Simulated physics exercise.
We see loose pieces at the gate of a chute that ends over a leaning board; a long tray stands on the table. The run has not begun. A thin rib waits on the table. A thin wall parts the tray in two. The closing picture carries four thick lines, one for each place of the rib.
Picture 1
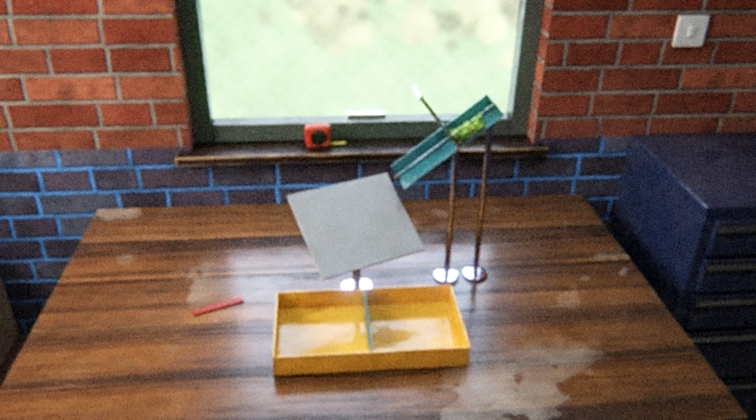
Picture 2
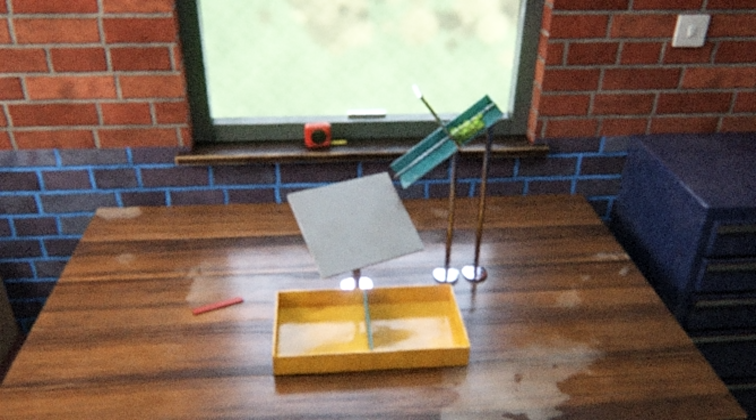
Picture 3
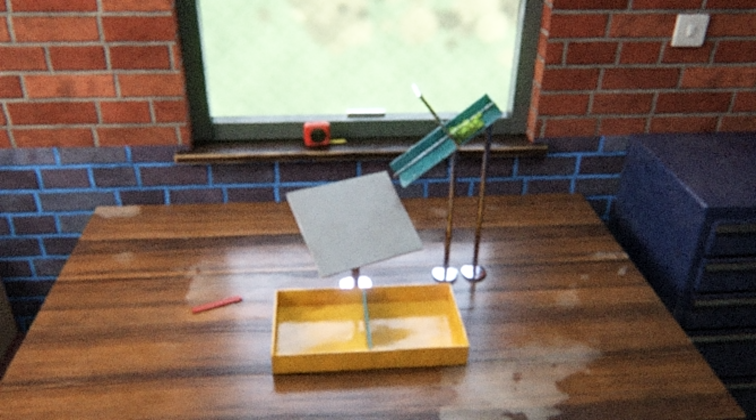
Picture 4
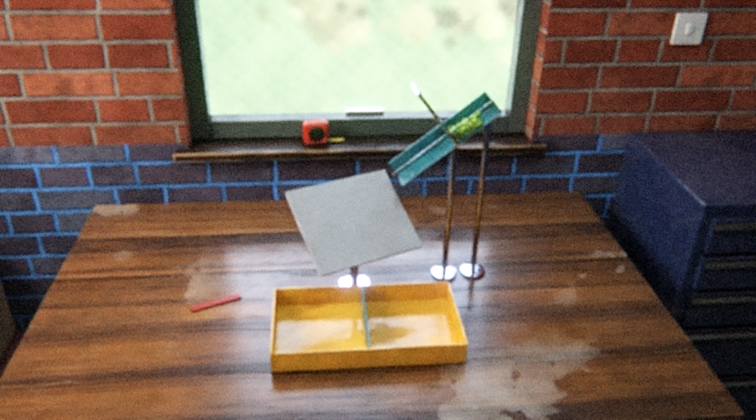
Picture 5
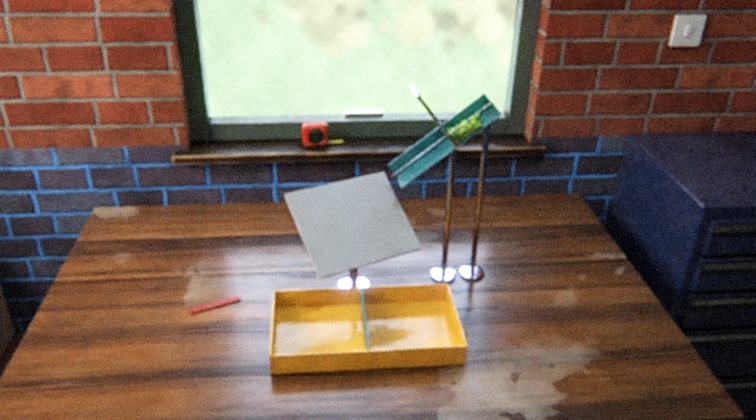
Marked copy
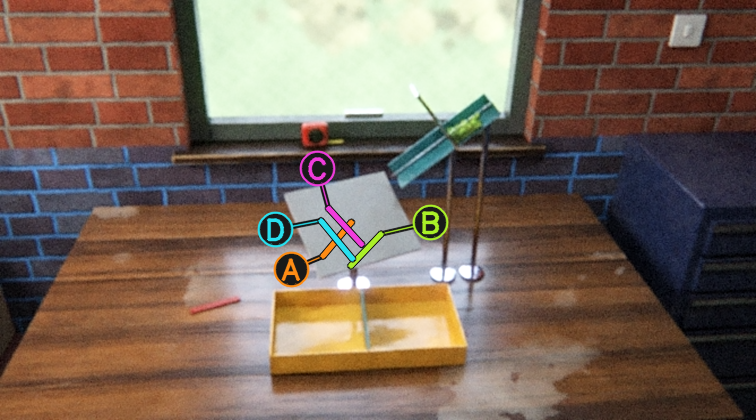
Nothing moved except for a slight shake of the view: green peas sat in a sloping teal chute above a tilted grey board, with a divided yellow tray in front on the wooden table.
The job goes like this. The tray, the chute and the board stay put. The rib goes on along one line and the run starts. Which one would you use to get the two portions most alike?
It is A.
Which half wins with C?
The right half.
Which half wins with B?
The left half.
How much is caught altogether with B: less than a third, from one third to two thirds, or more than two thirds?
Line B gives more than two thirds.
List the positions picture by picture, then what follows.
Load behind the gate near (463, 132), dried peas; lip of the chute near (402, 183), sloping fairly steeply, in the first frame.
Middle of the board near (357, 222), tilted fairly steeply; middle of its low edge near (376, 263); of its high edge near (339, 183), in the second frame.
Front corners of the tray near (272, 355) and (468, 345); front end of its middle wall near (371, 350), in the third frame.
Middle of the load near (461, 129); lip near (400, 180), in the fourth frame.
Middle of the load near (460, 131); lip near (399, 182), in the fifth frame.
On the marked copy, line A from (351, 222) to (322, 256); line B from (381, 234) to (350, 265); line C from (328, 208) to (361, 244); line D from (320, 220) to (352, 258).
If A is chosen, of what is caught, close to half in the left half, close to half in the right.
If B is chosen, of what is caught, the bulk in the left half, a small share in the right.
If C is chosen, of what is caught, a small share in the left half, all but a few in the right.
If D is chosen, of what is caught, only a few in the left half, all but a few in the right.
